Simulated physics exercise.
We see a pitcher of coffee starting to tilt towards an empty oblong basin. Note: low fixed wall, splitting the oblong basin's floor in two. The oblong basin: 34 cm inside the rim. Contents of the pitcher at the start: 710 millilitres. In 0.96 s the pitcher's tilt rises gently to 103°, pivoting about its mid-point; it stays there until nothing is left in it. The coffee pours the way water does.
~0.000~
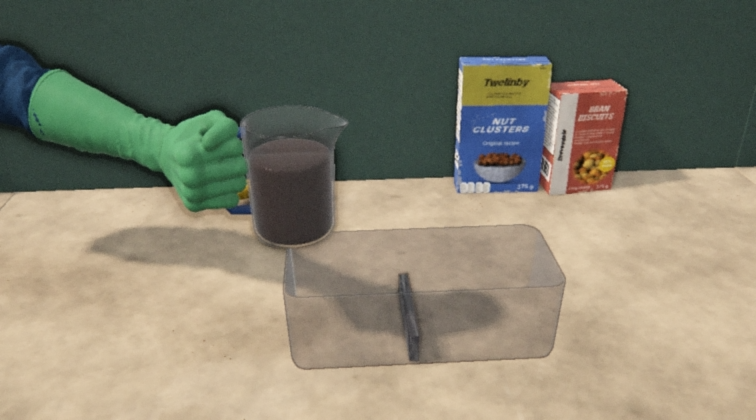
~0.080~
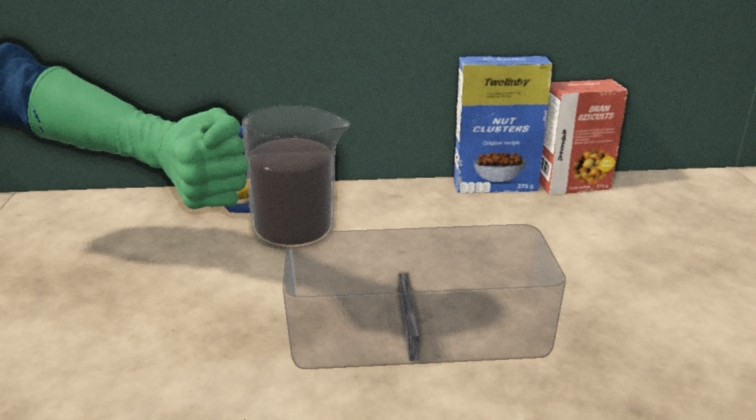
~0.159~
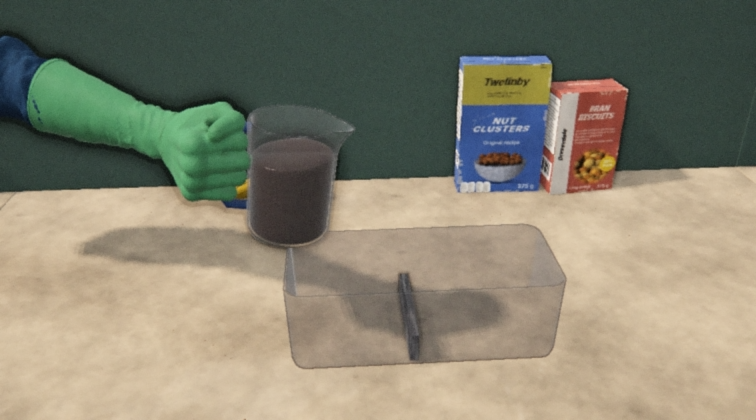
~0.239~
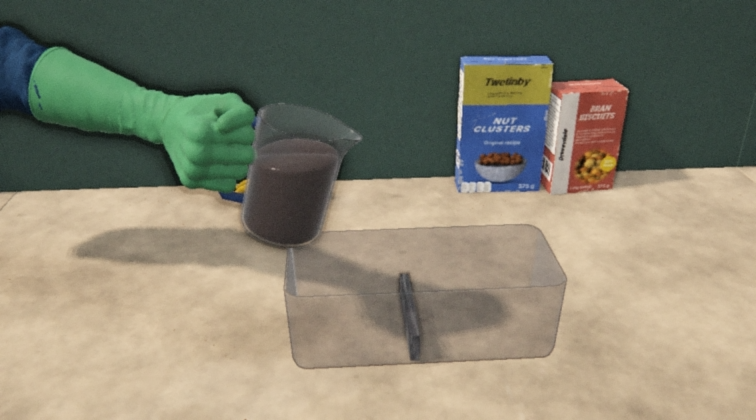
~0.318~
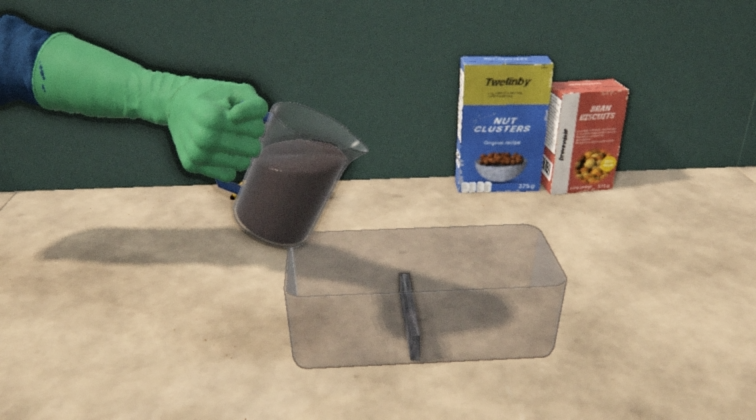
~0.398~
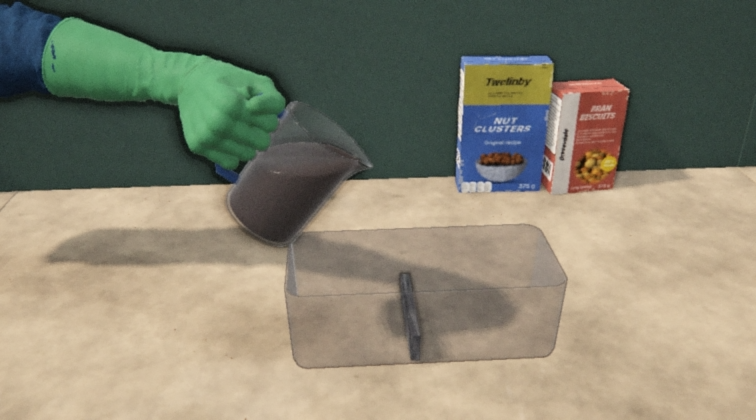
On a mottled tabletop, a green-gloved hand tilts a pitcher of dark liquid rightward.
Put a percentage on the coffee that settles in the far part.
Roughly 46 per cent ends up there.
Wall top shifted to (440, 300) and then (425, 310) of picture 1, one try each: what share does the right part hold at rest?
One try each: Around 5 percent and then around 15 percent.
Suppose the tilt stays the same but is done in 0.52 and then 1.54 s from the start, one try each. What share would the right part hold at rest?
Respectively 35 and 55 %.
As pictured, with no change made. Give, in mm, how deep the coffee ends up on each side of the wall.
Final levels - left approx 18 mm, right approx 14 mm.
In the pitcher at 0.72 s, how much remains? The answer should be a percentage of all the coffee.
72 %.
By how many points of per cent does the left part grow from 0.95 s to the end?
Near 26 percent, more or less.
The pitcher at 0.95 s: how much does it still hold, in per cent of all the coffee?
Close to 24 percent of the total.
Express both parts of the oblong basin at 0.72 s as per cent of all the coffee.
Around 3 on the left side and 8 on the right side.
Then, 0.72 s in, the tilt is 88° and 73 per cent is still to pour, 3 is left of the wall and 8 right of it.
Then, 0.95 s in, the tilt is 103° and 25 per cent is still to pour, 28 is left of the wall and 35 right of it.
Then, 1.19 s in, the tilt is 103° and 5 per cent is still to pour, 47 is left of the wall and 45 right of it.
Then, 1.46 s in, the tilt is 103° and 0 per cent is still to pour, 53 is left of the wall and 46 right of it.
Finally, 53 per cent lies left of the wall, 46 right of it and 1 outside.
